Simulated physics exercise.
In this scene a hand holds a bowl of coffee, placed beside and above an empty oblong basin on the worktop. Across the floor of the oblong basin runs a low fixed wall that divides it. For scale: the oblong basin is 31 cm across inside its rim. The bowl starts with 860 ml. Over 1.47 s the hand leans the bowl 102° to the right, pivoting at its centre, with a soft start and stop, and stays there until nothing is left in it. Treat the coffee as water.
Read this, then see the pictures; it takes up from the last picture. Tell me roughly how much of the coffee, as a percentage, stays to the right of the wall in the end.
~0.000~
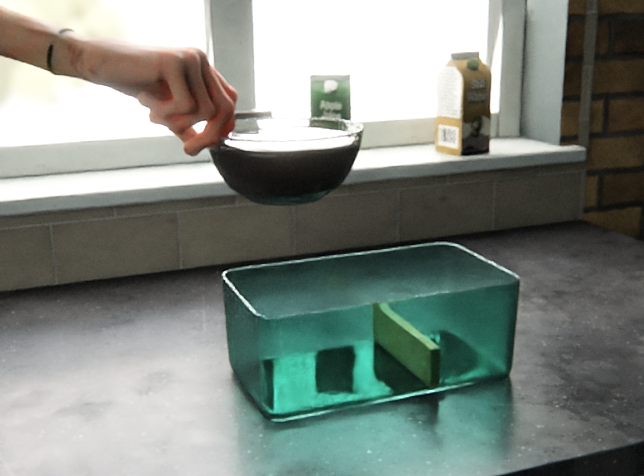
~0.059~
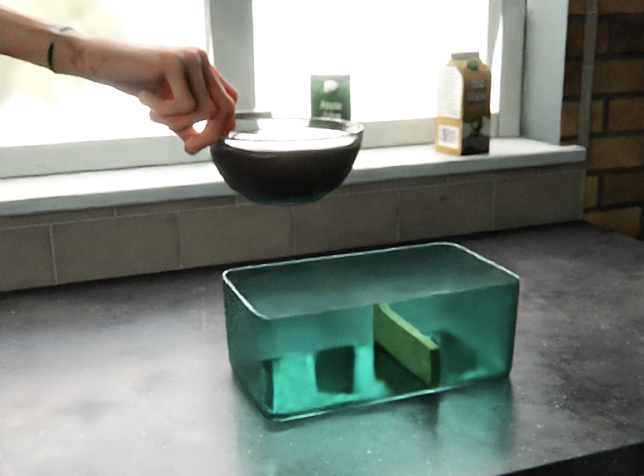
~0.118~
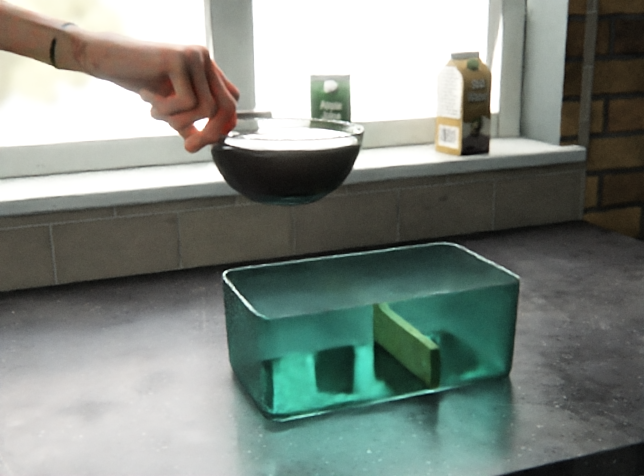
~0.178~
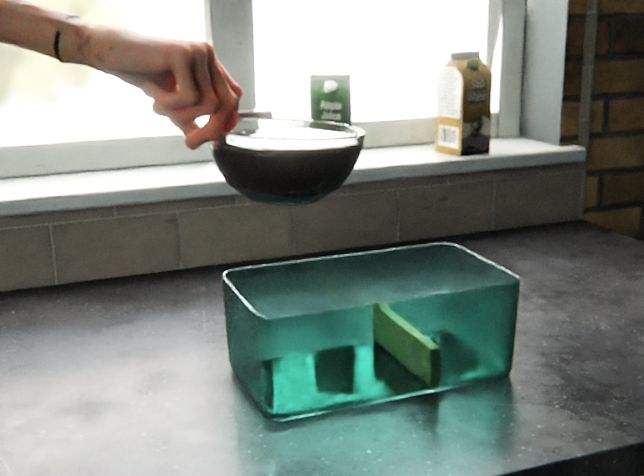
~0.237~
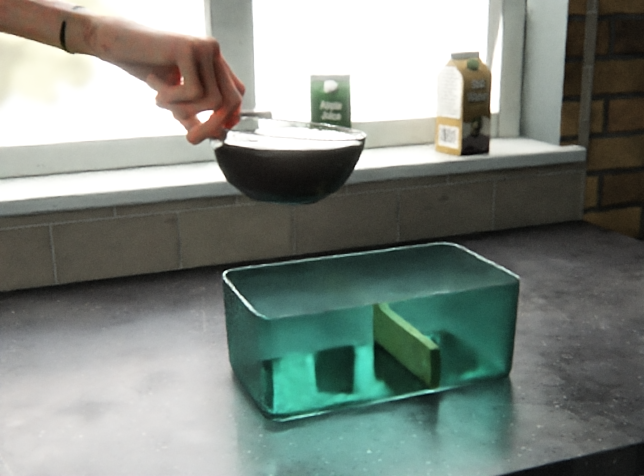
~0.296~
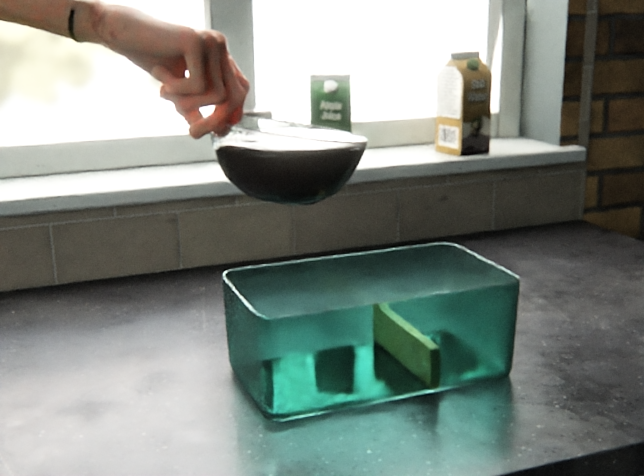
Around 63 per cent stays on the right.
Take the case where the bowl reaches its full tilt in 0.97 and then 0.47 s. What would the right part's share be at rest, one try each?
First 50, then 25 per cent.
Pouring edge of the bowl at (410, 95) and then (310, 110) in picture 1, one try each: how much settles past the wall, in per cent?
75 and 5 %.
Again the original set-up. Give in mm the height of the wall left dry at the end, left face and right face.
38 mm left, 14 mm right.
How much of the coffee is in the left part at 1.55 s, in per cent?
Roughly 36 in a hundred.
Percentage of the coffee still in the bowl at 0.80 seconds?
Around 44 in a hundred.
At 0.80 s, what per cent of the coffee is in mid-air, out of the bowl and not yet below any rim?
Roughly 32 %.
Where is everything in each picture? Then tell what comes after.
Tilt 0°; pouring edge (356, 125); surface from (210, 144) to (351, 134); the oblong basin's rim runs from (238, 295) to (486, 261); the wall's top is at (404, 325), in the first frame.
Tilt 0°; pouring edge (356, 126); surface from (210, 144) to (351, 135), in the second frame.
Tilt 2°; pouring edge (357, 127); surface from (211, 144) to (352, 135), in the third frame.
Tilt 4°; pouring edge (357, 130); surface from (213, 142) to (352, 135), in the fourth frame.
Tilt 6°; pouring edge (359, 134); surface from (214, 143) to (353, 136), in the fifth frame.
Tilt 10°; pouring edge (360, 138); surface from (216, 144) to (356, 136), in the sixth frame.
By 0.80 s the tilt is 58° and 44 per cent is still to pour, 5 is left of the wall and 19 right of it.
By 1.17 s the tilt is 92° and 2 per cent is still to pour, 30 is left of the wall and 62 right of it.
By 1.55 s the tilt is 102° and 0 per cent is still to pour, 37 is left of the wall and 63 right of it.
By 1.97 s the tilt is 102° and 0 per cent is still to pour, 37 is left of the wall and 63 right of it.
At rest 37 per cent lies left of the wall, 63 right of it and 0 outside.
